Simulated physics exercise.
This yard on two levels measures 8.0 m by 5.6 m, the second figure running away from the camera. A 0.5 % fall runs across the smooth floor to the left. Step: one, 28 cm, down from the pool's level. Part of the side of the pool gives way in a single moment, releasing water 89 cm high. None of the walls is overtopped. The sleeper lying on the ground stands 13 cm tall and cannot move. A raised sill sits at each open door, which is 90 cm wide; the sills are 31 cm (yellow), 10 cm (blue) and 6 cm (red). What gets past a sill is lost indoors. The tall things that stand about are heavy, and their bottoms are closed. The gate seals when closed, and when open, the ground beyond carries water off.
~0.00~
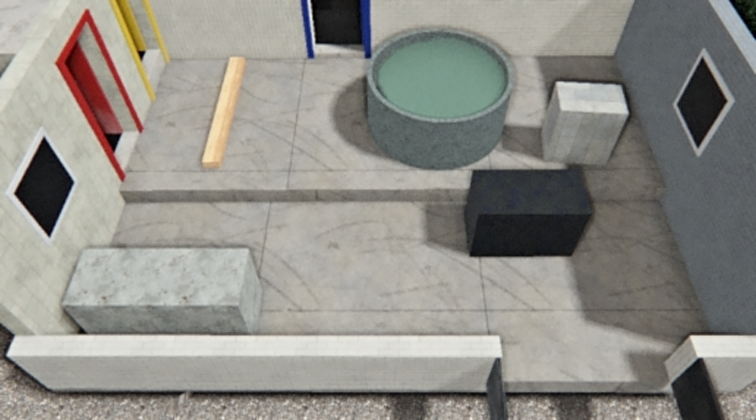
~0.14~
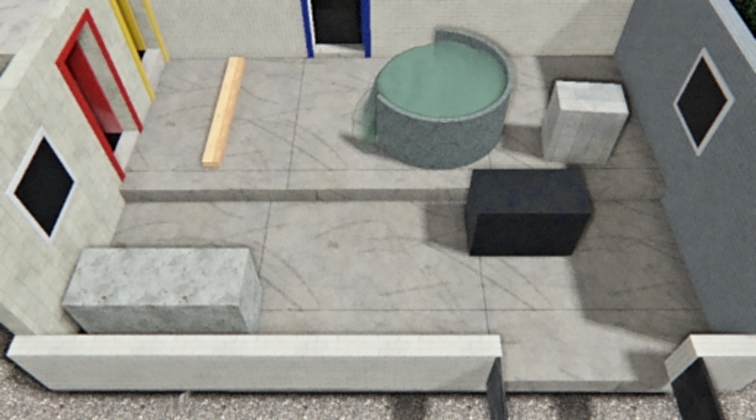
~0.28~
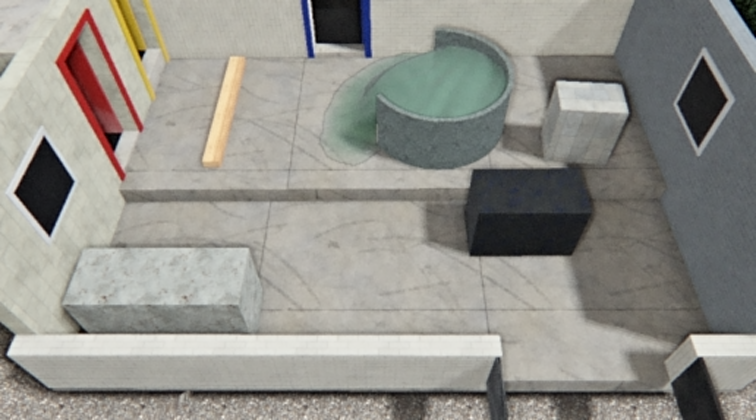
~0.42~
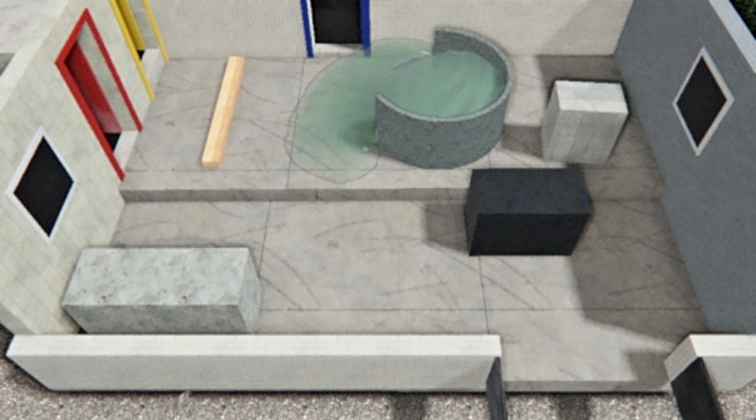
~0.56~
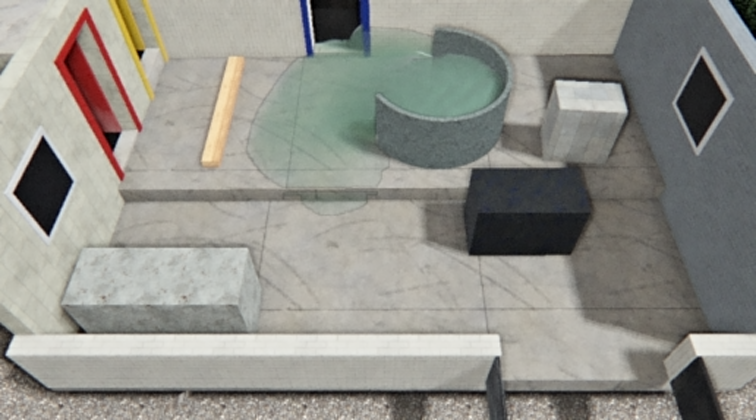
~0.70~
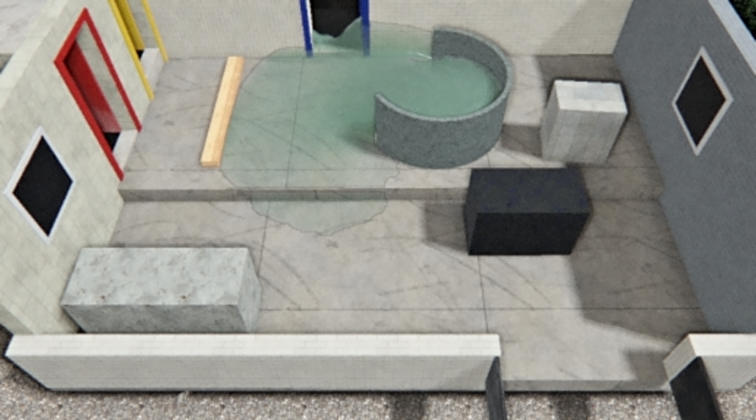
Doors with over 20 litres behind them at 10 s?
Yellow door over, blue door over, red door over.
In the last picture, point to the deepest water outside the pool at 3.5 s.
Roughly pixel (162, 284).
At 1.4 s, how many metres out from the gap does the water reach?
Around 4.6 metres.
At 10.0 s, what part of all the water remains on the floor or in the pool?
82 %.
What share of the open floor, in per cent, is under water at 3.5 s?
Close to 55 in a hundred.
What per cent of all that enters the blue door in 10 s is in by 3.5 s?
Estimate: Around 100 per cent.
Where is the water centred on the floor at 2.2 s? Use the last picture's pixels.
Balance point at about (304, 104).
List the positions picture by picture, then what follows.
The first frame shows the pool at (440, 76) is whole and still, 89 cm deep.
In the second frame, the front is at (431, 69), 1.2 m from the gap at (381, 84); 0.5 m2 of floor is under water; 89 cm left at the back of the pool.
In the third frame, water pours out at (381, 87) and has run 1.5 m, to (433, 56); deepest outside 49 cm, 87 cm at the pool's back.
In the fourth frame, water pours out at (381, 90) and has run 1.9 m, to (303, 164); deepest outside 43 cm, 79 cm at the pool's back.
In the fifth frame, water pours out at (380, 91) and has run 2.3 m, to (265, 170); deepest outside 73 cm, 70 cm at the pool's back.
In the sixth frame, water pours out at (380, 91) and has run 2.8 m, to (222, 164); deepest outside 89 cm, 63 cm at the pool's back.
After 1.4 s water covers 45 % of the floor and is deepest (51 cm) near (167, 58); yellow door 28 cm at the sill, 0 L in, blue door 27 cm at the sill, 88 L in, red door 10 cm at the sill, 0 L in.
After 2.2 s water covers 50 % of the floor and is deepest (50 cm) near (162, 71); yellow door 48 cm at the sill, 61 L in, blue door 21 cm at the sill, 157 L in, red door 17 cm at the sill, 31 L in.
After 3.5 s water covers 55 % of the floor and is deepest (35 cm) near (162, 284); yellow door 20 cm at the sill, 97 L in, blue door 12 cm at the sill, 188 L in, red door 11 cm at the sill, 75 L in.
After 6.0 s water covers 85 % of the floor and is deepest (23 cm) near (68, 361); yellow door 9 cm at the sill, 98 L in, blue door 9 cm at the sill, 192 L in, red door 7 cm at the sill, 105 L in.
After 10.0 s water covers 90 % of the floor and is deepest (14 cm) near (564, 218); yellow door 4 cm at the sill, 98 L in, blue door 3 cm at the sill, 192 L in, red door 5 cm at the sill, 108 L in.
